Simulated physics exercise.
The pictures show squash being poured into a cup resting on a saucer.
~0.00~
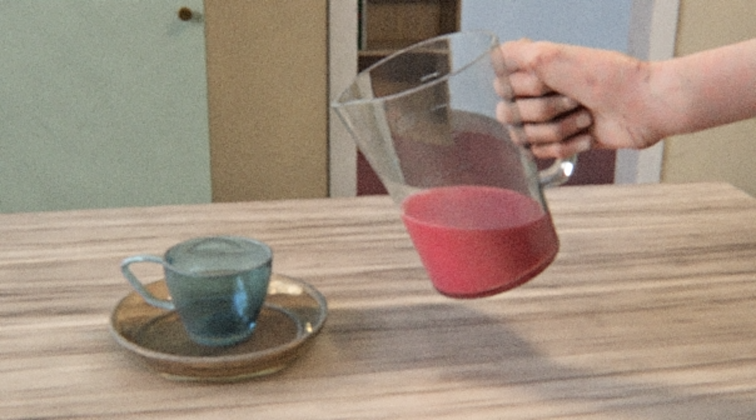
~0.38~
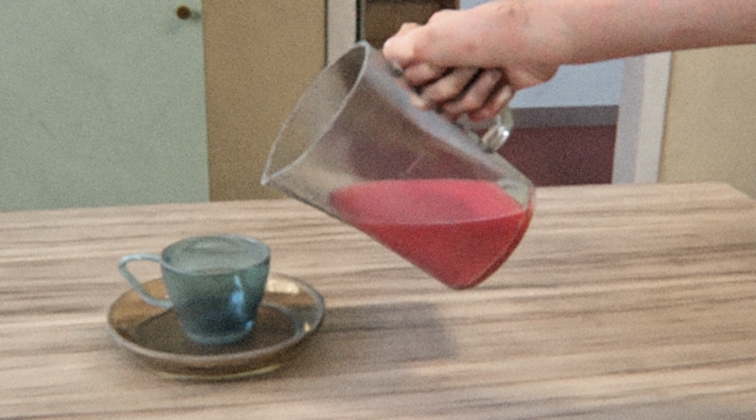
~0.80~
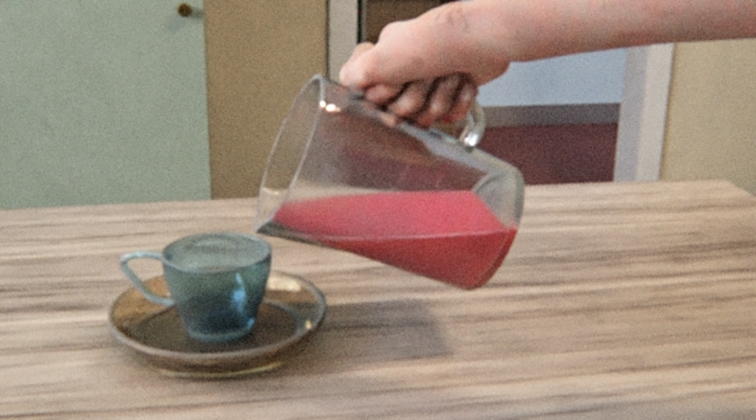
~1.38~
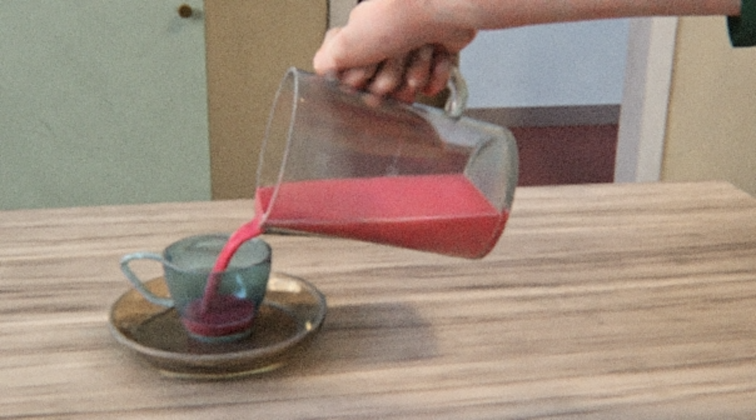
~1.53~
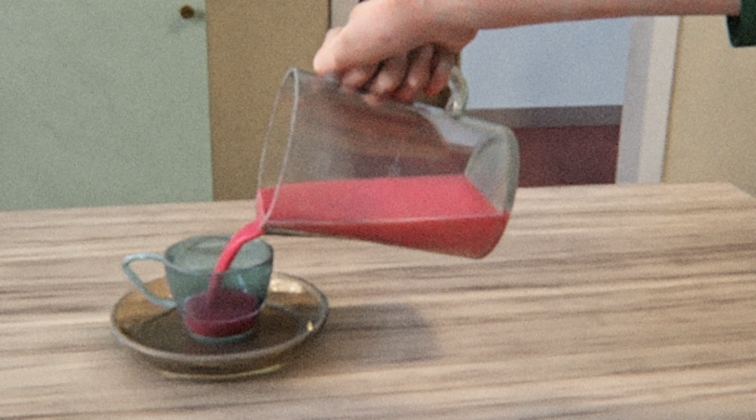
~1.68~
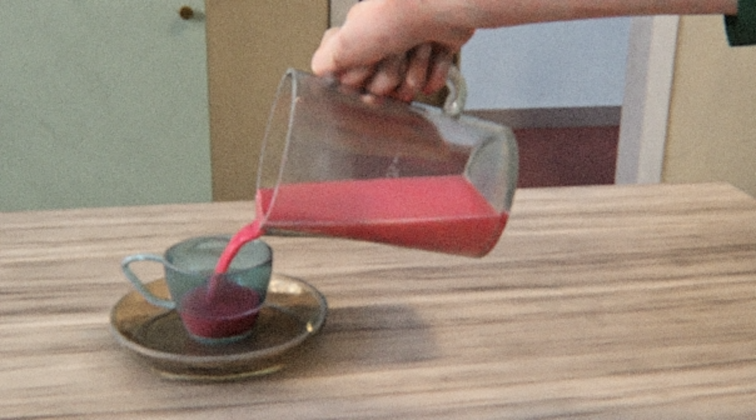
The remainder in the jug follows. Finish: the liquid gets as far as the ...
It gets as far as the saucer.
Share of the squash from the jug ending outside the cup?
Near 40 per cent.
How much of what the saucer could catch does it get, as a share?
Near 50 in a hundred.
By 3.6 s, the cup is nearly full; the saucer is dry.
By 5.1 s, the cup is full to the brim; the saucer is wet, with room to spare.
By 7.0 s, the cup is full to the brim; the saucer is wet, with room to spare.
